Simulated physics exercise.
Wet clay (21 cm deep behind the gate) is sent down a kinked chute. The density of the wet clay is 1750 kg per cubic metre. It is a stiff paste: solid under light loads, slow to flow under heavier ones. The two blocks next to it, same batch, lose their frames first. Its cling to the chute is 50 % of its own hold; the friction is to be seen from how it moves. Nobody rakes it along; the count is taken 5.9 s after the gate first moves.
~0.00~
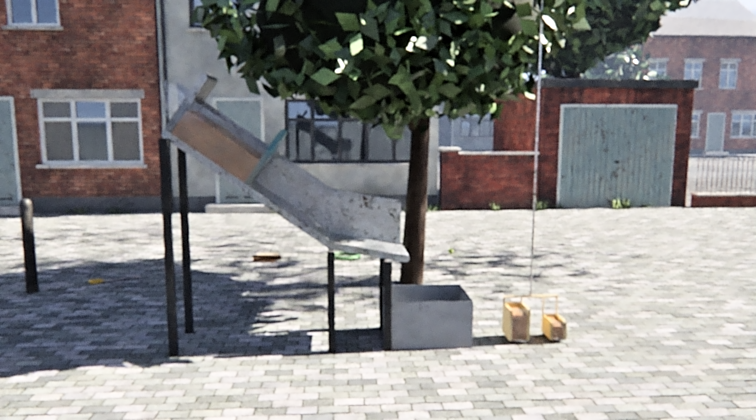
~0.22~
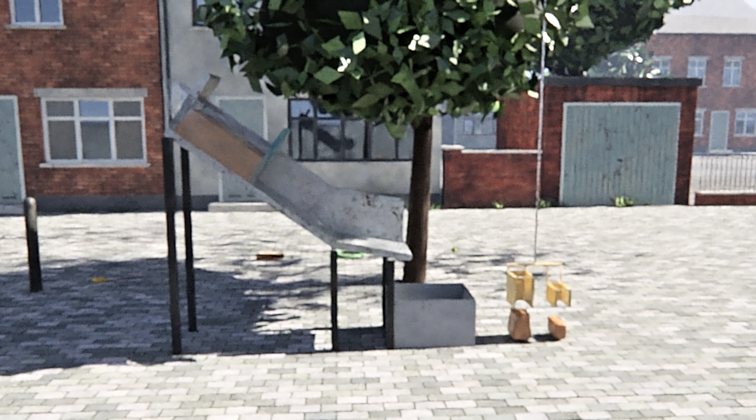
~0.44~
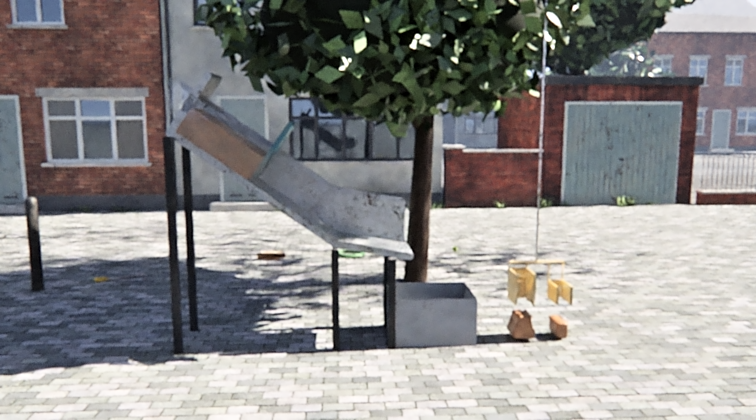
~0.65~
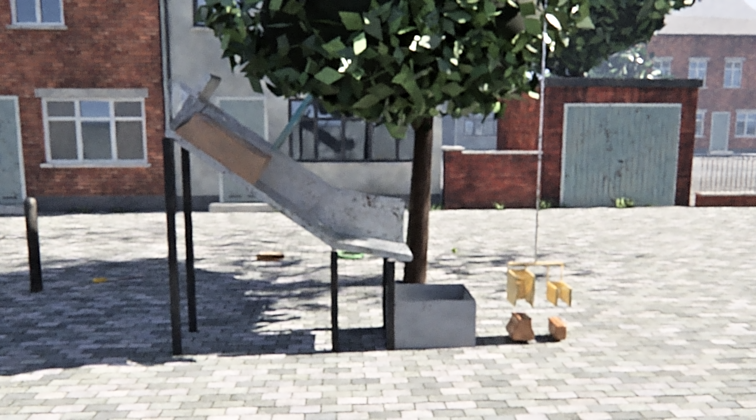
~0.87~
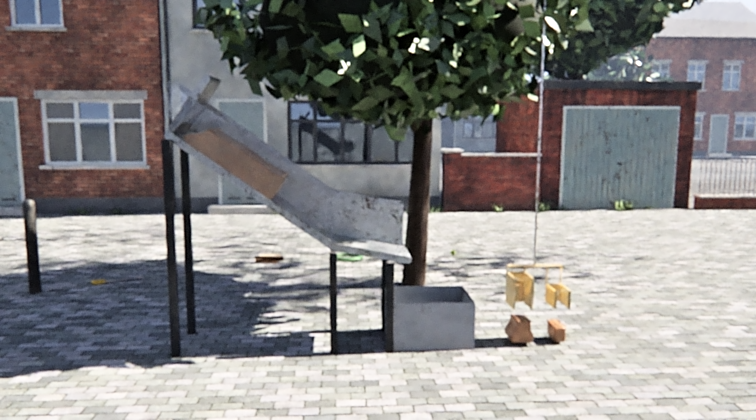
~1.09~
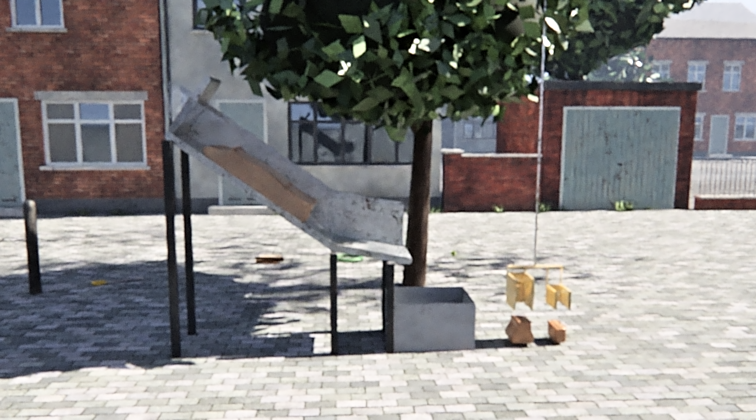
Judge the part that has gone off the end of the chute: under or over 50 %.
The result is under 50 %.
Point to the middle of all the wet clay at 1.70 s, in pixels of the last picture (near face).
At about (350, 234).
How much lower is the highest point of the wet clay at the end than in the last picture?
Roughly 58 cm.
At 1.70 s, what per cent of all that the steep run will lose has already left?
Some 70 per cent.
After 1.70 s, 37 % is on the steep run, 63 % on the flatter one and 0 % past the end.
After 2.41 s, 12 % is on the steep run, 62 % on the flatter one and 26 % past the end.
After 3.13 s, 12 % is on the steep run, 53 % on the flatter one and 35 % past the end.
After 3.85 s, 12 % is on the steep run, 53 % on the flatter one and 35 % past the end.
After 6.32 s, at the end, 12 % is on the steep run, 53 % on the flatter one and 35 % past the end.
